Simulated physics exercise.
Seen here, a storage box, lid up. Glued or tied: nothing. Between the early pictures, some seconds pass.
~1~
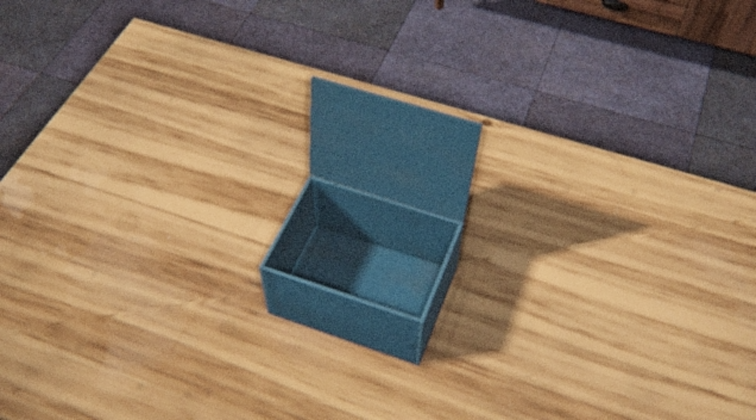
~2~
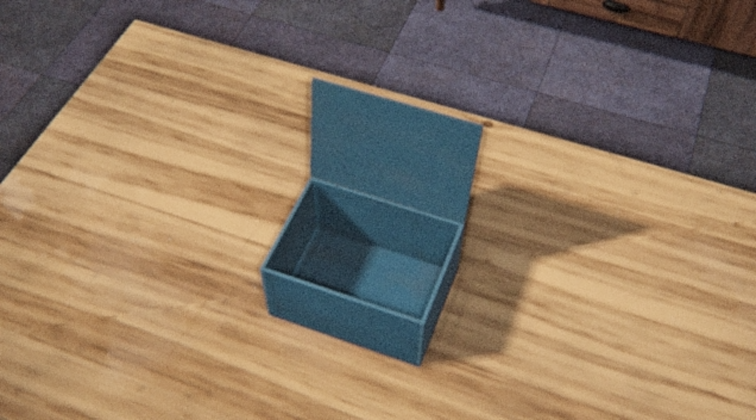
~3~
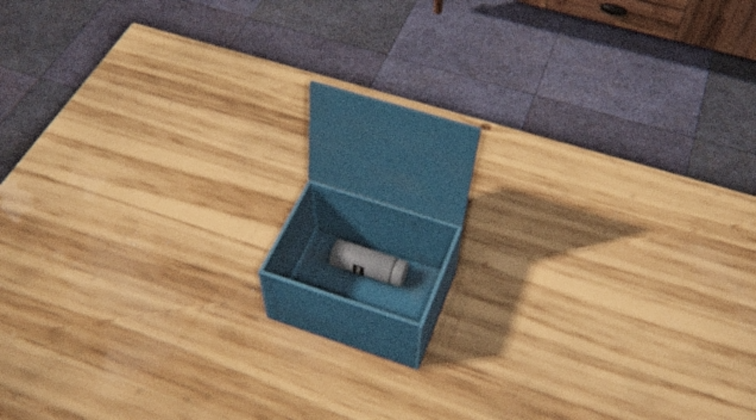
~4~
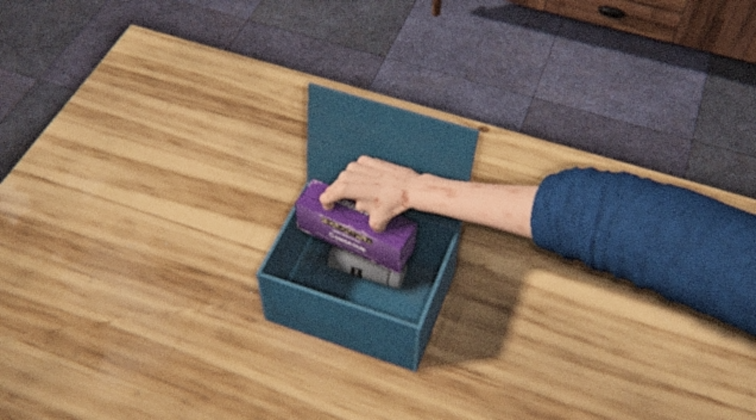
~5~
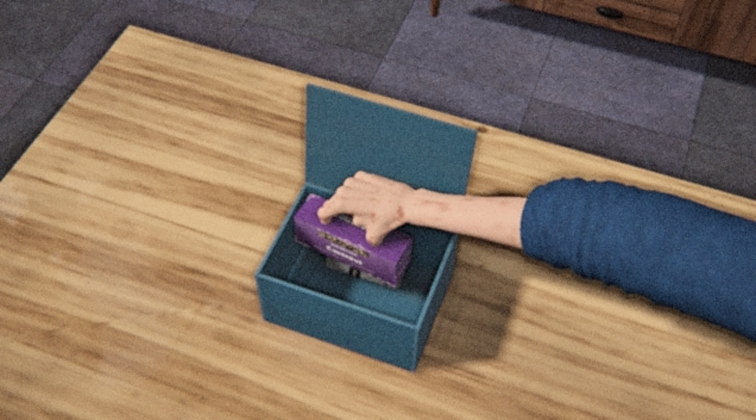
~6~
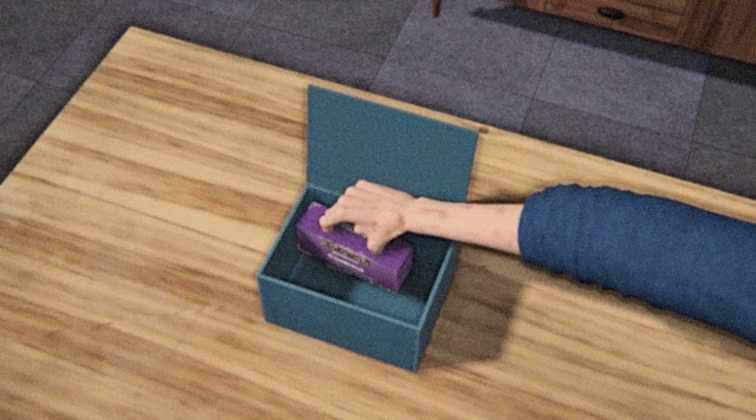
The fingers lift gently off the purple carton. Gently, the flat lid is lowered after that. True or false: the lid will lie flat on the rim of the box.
True.
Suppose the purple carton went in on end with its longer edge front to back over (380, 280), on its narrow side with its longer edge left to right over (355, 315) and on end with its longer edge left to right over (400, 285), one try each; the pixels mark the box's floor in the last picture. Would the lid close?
Lid, try 1: Propped open; try 2: Fully down; try 3: Propped open.
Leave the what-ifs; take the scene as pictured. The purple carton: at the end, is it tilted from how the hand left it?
The purple carton ends up leaning.
Then, 1.30 s later than the last frame, lid 82° above the rim; purple carton on its side near (343, 285); grey shaker moved a little.
Then, 1.80 s later than the last frame, lid 31° above the rim; purple carton on its side near (343, 285).
When it is over, lid shut; lying over in the box, purple carton; grey shaker as before. End places, in pixels of the last picture, purple carton near (343, 285).
